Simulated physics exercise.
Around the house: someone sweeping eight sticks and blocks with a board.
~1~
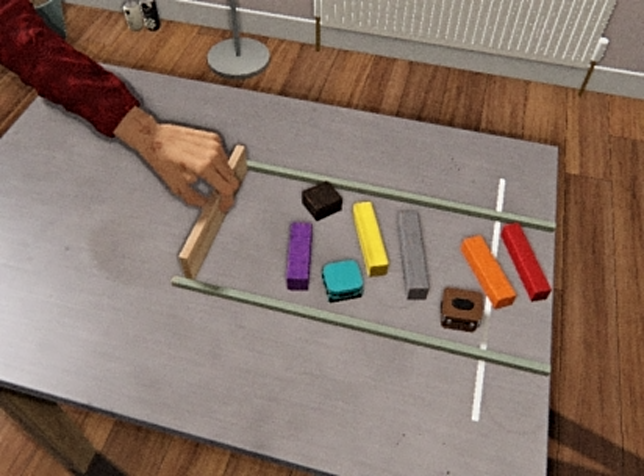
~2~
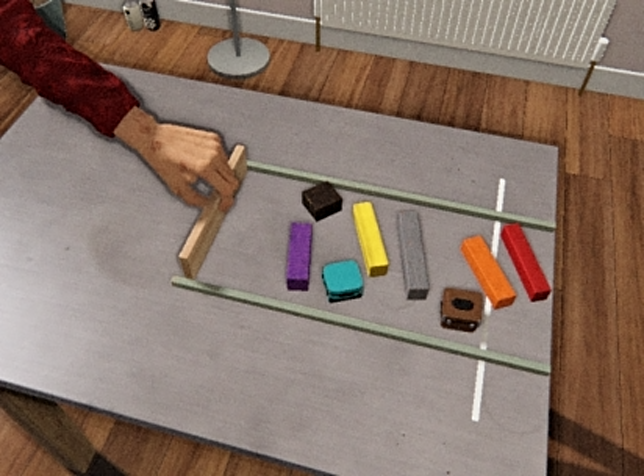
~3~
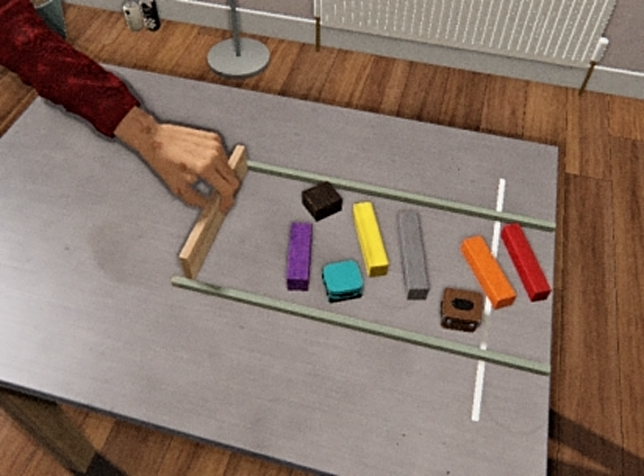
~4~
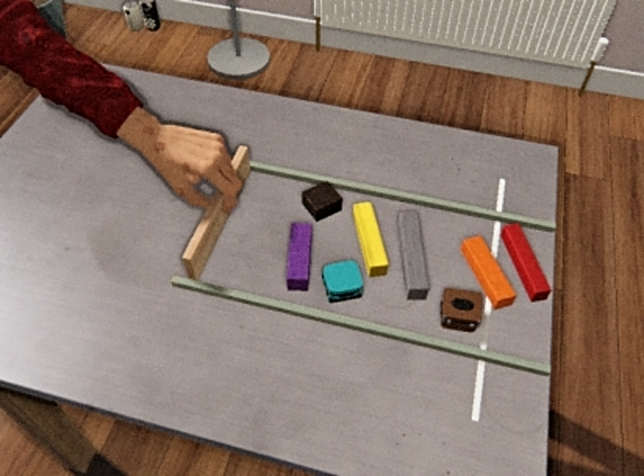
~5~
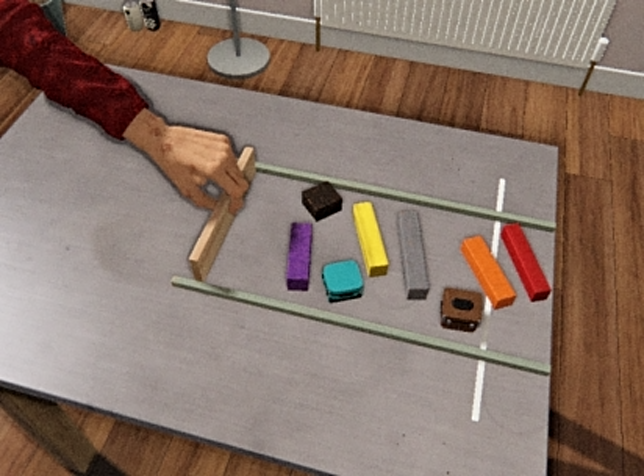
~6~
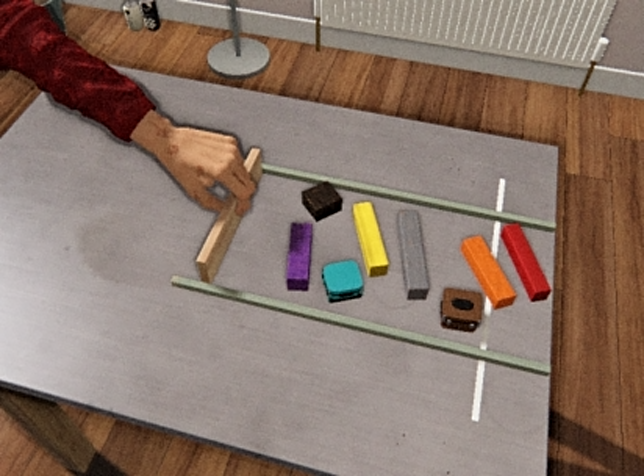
A hand held a wooden board upright on a table, keeping still at first, then slid it slightly right between two green strips toward the colourful sticks and blocks, which stayed still.
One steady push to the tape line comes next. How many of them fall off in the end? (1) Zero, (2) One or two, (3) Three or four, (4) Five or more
3.
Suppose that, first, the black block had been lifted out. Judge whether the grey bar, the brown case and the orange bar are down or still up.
Grey bar: Is still there; brown case: Is gone; orange bar: Is gone.
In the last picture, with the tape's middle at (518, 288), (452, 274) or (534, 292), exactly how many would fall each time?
Try 1: 6; try 2: 0; try 3: 6.
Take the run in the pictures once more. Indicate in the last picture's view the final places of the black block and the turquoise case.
Positions - first (513, 231), then (529, 332).
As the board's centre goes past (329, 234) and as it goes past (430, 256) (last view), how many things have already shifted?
Tally: First 4; then 8.
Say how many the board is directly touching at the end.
The number is 2.
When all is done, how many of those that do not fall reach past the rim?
The number is 0.
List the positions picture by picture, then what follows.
Red stick (525, 261); orange bar (487, 271); brown case (460, 311); board (217, 210); tape (491, 282), in the first picture.
Orange bar (487, 272); yellow stick (370, 239), in the second picture.
Brown case (460, 311); grey bar (412, 255), in the third picture.
Red stick (525, 262); turquoise case (343, 282), in the fourth picture.
Orange bar (487, 272); board (226, 212), in the fifth picture.
Red stick (525, 262); orange bar (487, 272); brown case (460, 311); board (233, 213); tape (491, 282), in the sixth picture.
Soon after, none off yet; red stick at rest near (525, 262); orange bar at rest near (487, 272); brown case at rest near (460, 311).
At rest, the number that fall off is three or four; fallen, grey bar, brown case, orange bar and red stick.
